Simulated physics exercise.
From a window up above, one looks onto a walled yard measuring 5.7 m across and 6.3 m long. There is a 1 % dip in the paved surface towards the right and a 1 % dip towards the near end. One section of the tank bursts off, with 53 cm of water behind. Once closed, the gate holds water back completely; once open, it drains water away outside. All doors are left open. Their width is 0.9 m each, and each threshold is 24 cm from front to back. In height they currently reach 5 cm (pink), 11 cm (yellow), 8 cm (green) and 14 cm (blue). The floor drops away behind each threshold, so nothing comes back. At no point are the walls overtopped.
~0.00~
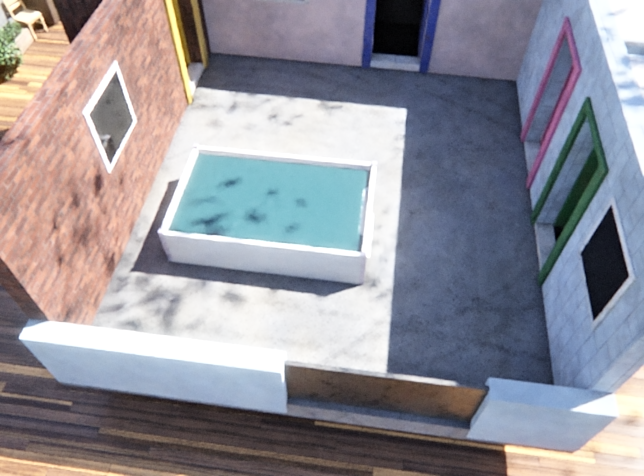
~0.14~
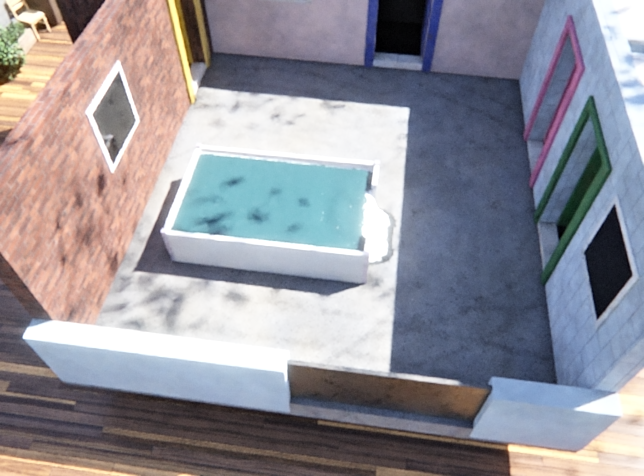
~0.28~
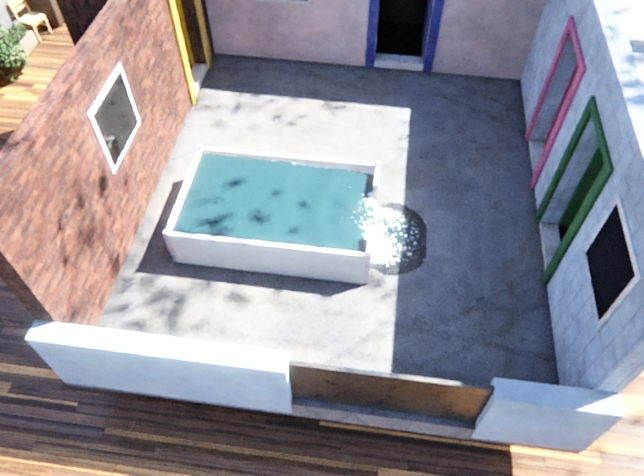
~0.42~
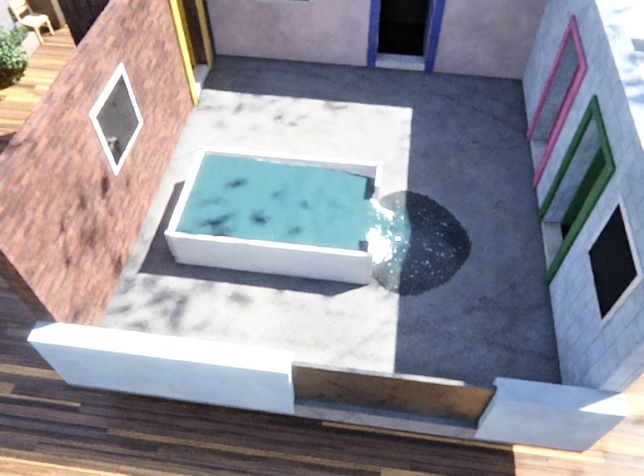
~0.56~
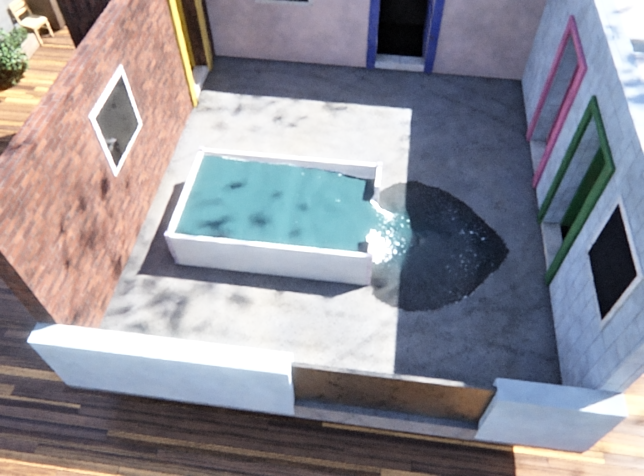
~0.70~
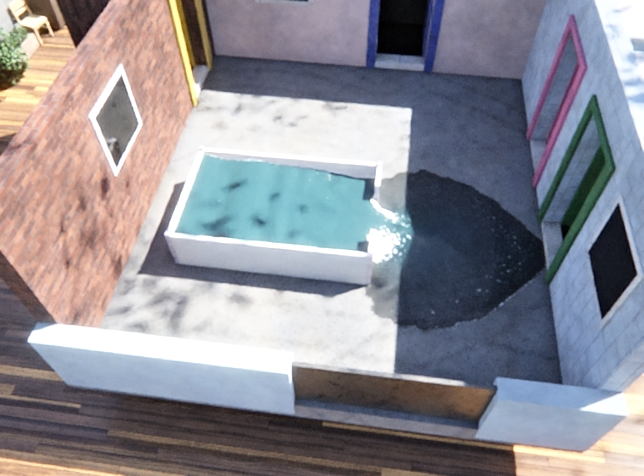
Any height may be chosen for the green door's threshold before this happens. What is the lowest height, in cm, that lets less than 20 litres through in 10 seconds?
About 20 cm.
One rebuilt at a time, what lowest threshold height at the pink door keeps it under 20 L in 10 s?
Pink door - some 7.5 centimetres.
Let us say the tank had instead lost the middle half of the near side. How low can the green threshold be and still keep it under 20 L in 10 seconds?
Required height: Approx. 5.5 cm.
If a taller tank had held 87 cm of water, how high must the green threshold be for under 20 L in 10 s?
The step needs to be some 35 cm.
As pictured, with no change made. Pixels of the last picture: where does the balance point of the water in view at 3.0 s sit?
I'd say around (352, 237).
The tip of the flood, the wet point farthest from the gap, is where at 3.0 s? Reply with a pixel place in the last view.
(516, 84).
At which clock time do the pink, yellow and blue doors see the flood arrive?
Door pink 1.5 s / door yellow 9.0 s / door blue 4.0 s.
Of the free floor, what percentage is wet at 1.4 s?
I'd say near 20 percent is wet.
After 1.4 s water covers 20 % of the floor, deepest (32 cm) near (382, 236); 13 cm at the green door, 33 litres in over its 8 cm threshold.
After 3.0 s water covers 30 % of the floor, deepest (25 cm) near (558, 419); 22 cm at the green door, 175 litres in over its 8 cm threshold.
After 10.0 s water covers 95 % of the floor, deepest (11 cm) near (542, 417); 10 cm at the green door, 312 litres in over its 8 cm threshold.
At the green door as built, the water arrived by 0.7 s and peaked near 23 cm at 2.8 s.
Run again over the same 10 s with other heights there, 43 litres in over 18 cm, 1 litre over 25 cm. The limit of 20 litres is kept from about 20 cm up.
